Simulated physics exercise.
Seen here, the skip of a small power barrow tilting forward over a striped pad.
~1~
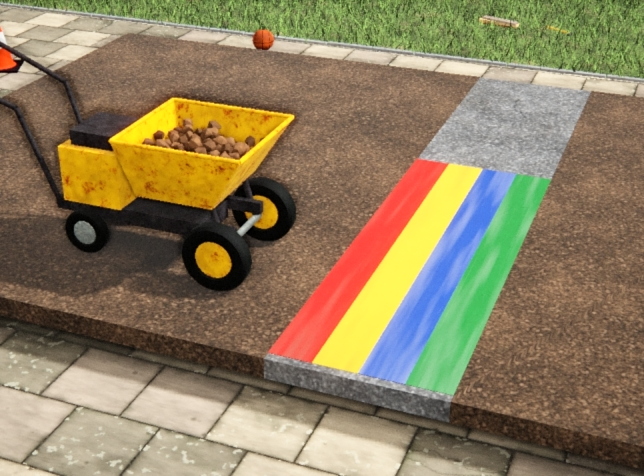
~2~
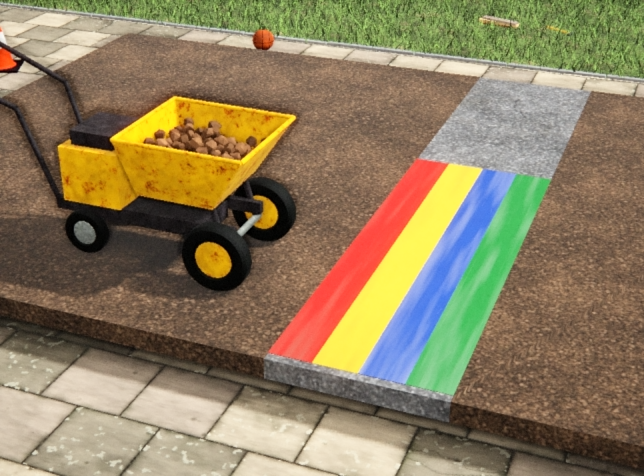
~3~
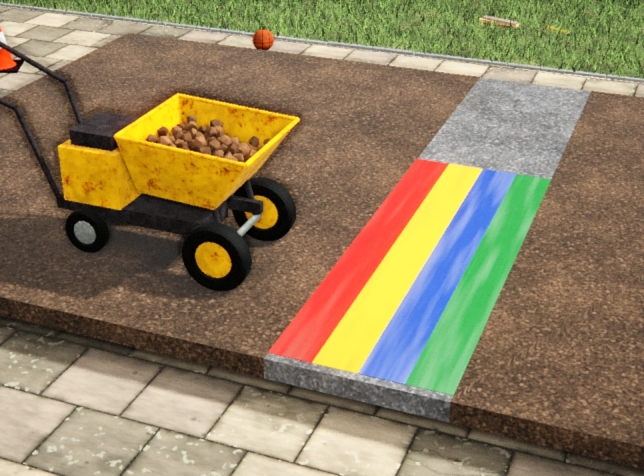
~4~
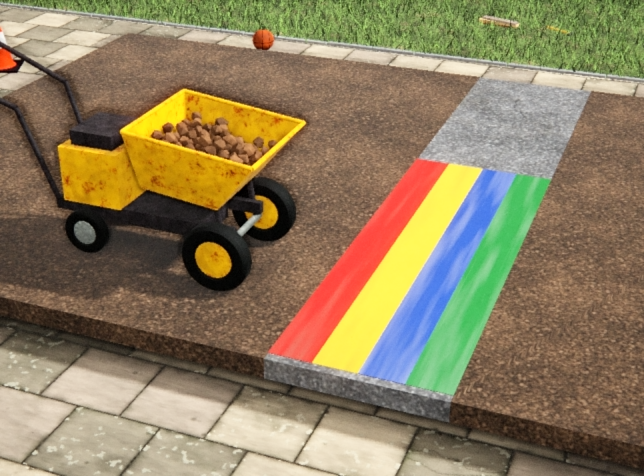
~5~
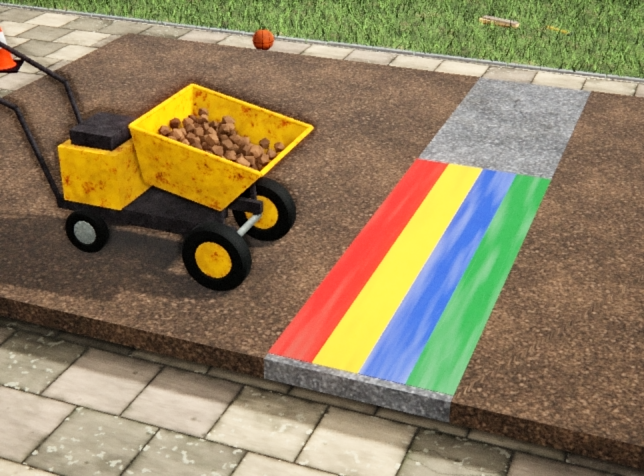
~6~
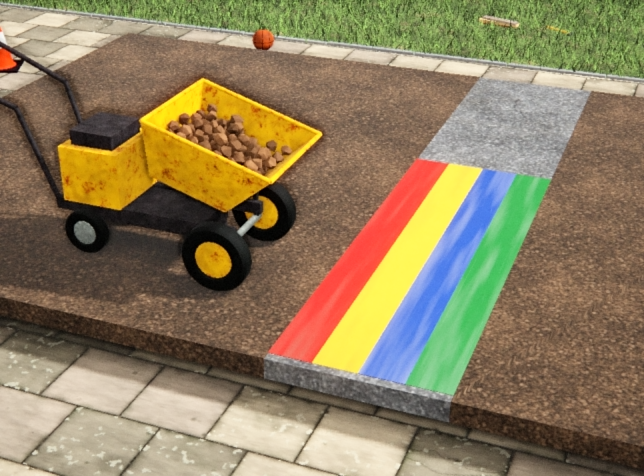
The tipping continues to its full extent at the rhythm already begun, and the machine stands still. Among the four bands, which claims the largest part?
The yellow one claims the largest part.
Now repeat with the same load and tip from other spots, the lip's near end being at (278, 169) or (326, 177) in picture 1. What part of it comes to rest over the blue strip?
I'd expect close to 40 per cent and then close to 20 per cent.
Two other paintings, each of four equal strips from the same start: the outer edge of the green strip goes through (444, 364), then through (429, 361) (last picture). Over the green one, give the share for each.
I'd say about 10 % for the first and about 10 % for the second.
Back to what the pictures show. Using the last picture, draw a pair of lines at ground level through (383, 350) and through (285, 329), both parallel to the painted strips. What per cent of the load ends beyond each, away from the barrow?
About 20 and 80 %.
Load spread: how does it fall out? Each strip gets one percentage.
Red 15 %, yellow 40 %, blue 20 %, green 5 %.
Shortly afterwards, skip tipped steeply; the whole lot in the skip.
Next, skip tipped right over; the bulk in the skip; a little over the red strip; a little over the yellow strip.
Some moments later, skip tipped right over; near a quarter in the skip; a little over the red strip; near a third over the yellow strip; near a quarter over the blue strip; a little over the green strip; only a few off the paint.
In the end, skip tipped right over; near a quarter in the skip; a little over the red strip; near a third over the yellow strip; near a quarter over the blue strip; a little over the green strip; only a few off the paint.
